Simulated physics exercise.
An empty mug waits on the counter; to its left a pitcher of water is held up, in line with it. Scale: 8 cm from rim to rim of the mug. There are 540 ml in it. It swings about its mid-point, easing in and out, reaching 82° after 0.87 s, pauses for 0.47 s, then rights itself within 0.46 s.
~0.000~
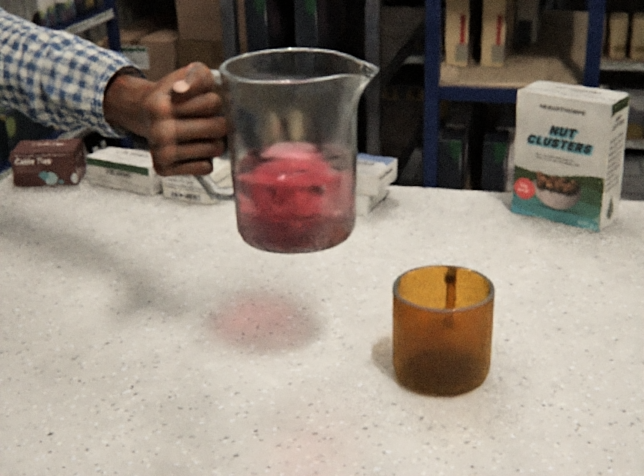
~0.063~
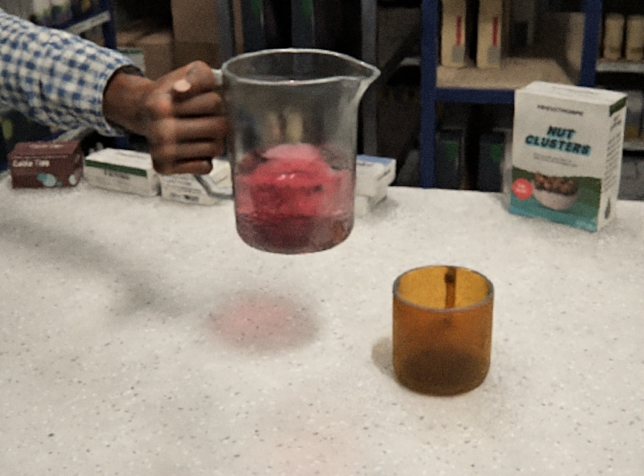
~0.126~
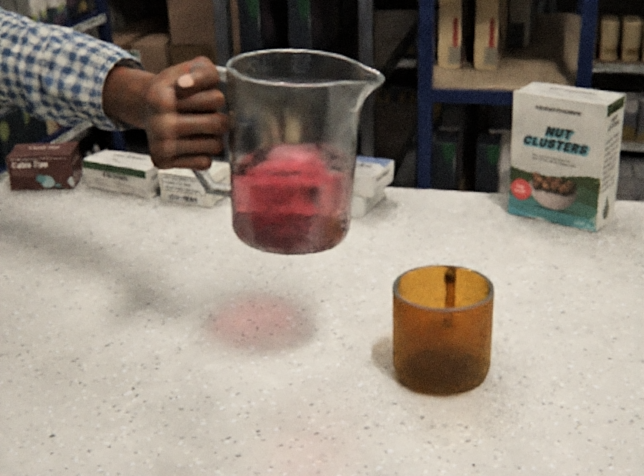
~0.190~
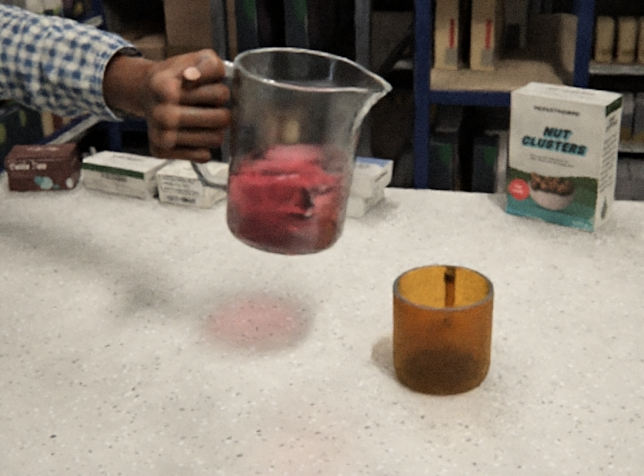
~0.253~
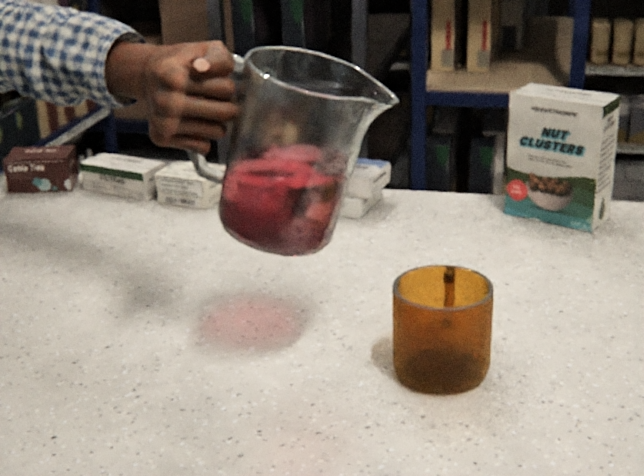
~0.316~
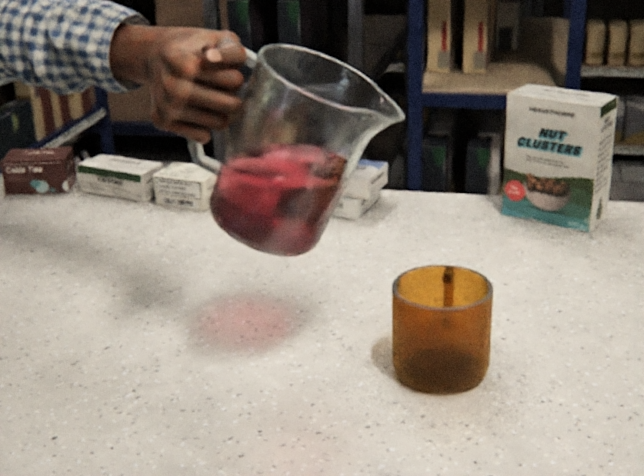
Glass pitcher of red liquid, held up by a hand in a checked sleeve, tilting gradually rightward beside an amber mug.
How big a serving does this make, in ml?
Close to 380 ml.
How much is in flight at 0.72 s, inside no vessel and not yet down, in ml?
About 30 ml.
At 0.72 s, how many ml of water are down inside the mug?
Close to 0 ml.
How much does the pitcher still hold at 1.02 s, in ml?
Some 290 ml.
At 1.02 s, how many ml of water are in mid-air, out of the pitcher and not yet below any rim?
About 70 ml.
After 0.72 s the tilt is 76° and the mug has 0 ml, the pitcher 510 ml, and 0 ml is on the counter.
After 1.02 s the tilt is 82° and the mug has 180 ml, the pitcher 285 ml, and 0 ml is on the counter.
After 1.33 s the tilt is 82° and the mug has 325 ml, the pitcher 170 ml, and 10 ml is on the counter.
After 1.66 s the tilt is 17° and the mug has 380 ml, the pitcher 140 ml, and 15 ml is on the counter.
In the end the mug has 380 ml, the pitcher 140 ml, and 15 ml is on the counter.
